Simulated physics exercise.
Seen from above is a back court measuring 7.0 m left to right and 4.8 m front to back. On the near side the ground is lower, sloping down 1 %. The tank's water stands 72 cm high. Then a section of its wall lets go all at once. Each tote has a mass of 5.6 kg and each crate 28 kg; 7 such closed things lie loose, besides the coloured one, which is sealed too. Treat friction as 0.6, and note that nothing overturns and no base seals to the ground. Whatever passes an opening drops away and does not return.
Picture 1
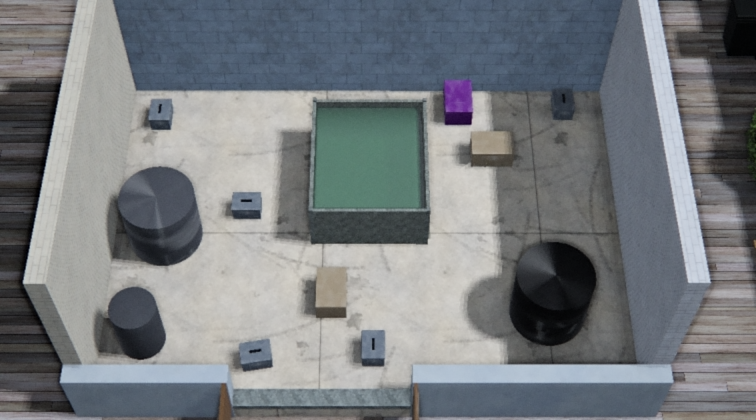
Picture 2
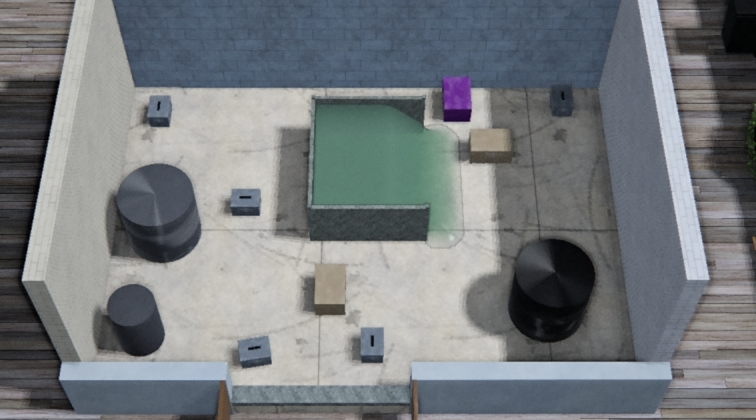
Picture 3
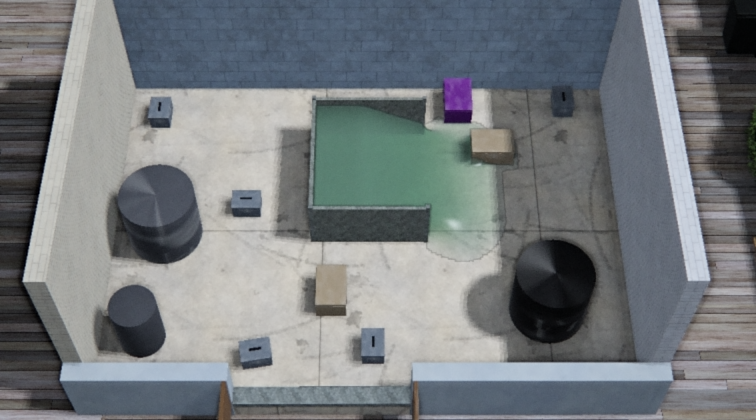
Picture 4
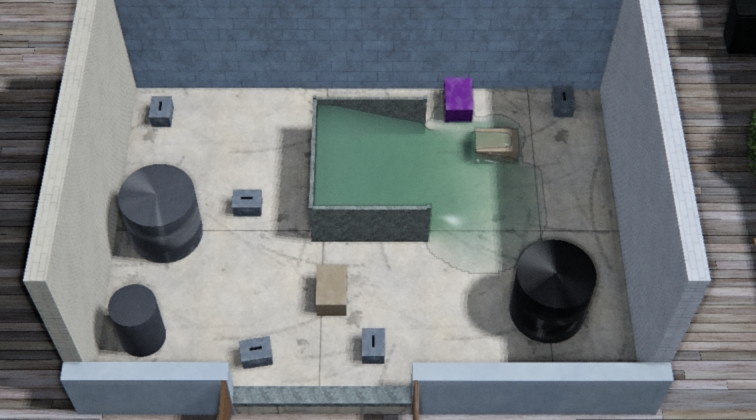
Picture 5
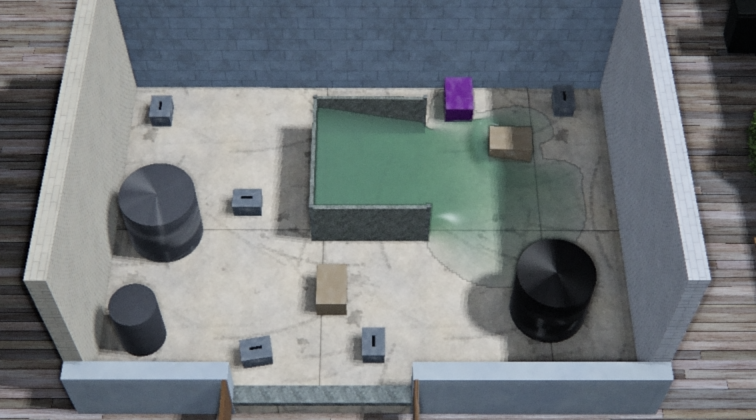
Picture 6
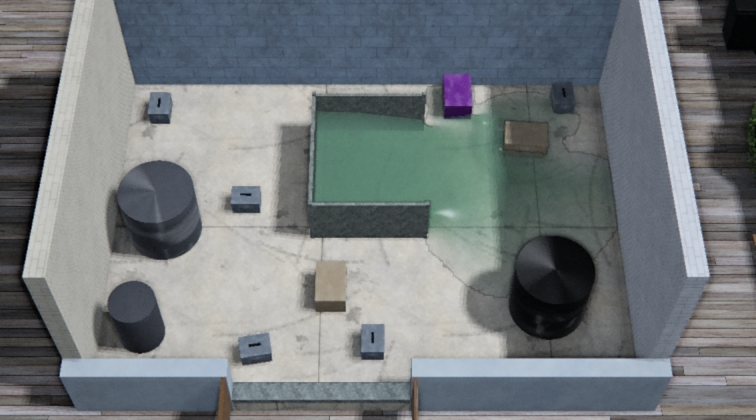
Green water stands in a walled tank in a back court, then pours out through the tank's open right side. It spreads across the pale ground, reaching around a tan box and pushing it a little to the right. The sheet widens toward the dark drum while the purple crate stays put.
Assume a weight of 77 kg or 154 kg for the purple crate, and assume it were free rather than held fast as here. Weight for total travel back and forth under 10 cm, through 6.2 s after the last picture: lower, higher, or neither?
Higher.
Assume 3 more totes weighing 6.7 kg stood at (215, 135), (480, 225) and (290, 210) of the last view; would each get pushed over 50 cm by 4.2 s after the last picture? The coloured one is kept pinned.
In the given order, I'd say smaller, greater, smaller.
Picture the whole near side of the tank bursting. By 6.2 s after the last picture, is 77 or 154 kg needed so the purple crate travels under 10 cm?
Then I'd expect the light mass to do.
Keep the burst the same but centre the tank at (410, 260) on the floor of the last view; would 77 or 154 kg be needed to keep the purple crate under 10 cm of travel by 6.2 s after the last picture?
In that case, simply put, the heavier one is needed.
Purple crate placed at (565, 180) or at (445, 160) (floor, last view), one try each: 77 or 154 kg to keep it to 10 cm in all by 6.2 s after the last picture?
In that order: Just the heavier works; just the heavier works.
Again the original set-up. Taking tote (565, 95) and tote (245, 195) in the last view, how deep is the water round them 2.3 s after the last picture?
Some 22 cm at the first, some 0 cm at the second.
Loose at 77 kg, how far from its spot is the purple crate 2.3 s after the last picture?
10 cm.
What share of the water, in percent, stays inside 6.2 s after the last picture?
Around 88 % of the water.
Then, 0.6 s after the last picture the purple crate would be 0 cm from its start with 77 kg and 0 cm from its start with 154 kg; 4 cm of water round it then.
Then, 2.3 s after the last picture the purple crate would be 14 cm from its start with 77 kg and 0 cm from its start with 154 kg; 16 cm of water round it then.
Then, 4.2 s after the last picture the purple crate would be 21 cm from its start with 77 kg and 0 cm from its start with 154 kg; 7 cm of water round it then.
Then, 6.2 s after the last picture the purple crate would be 21 cm from its start with 77 kg and 0 cm from its start with 154 kg; 4 cm of water round it then.
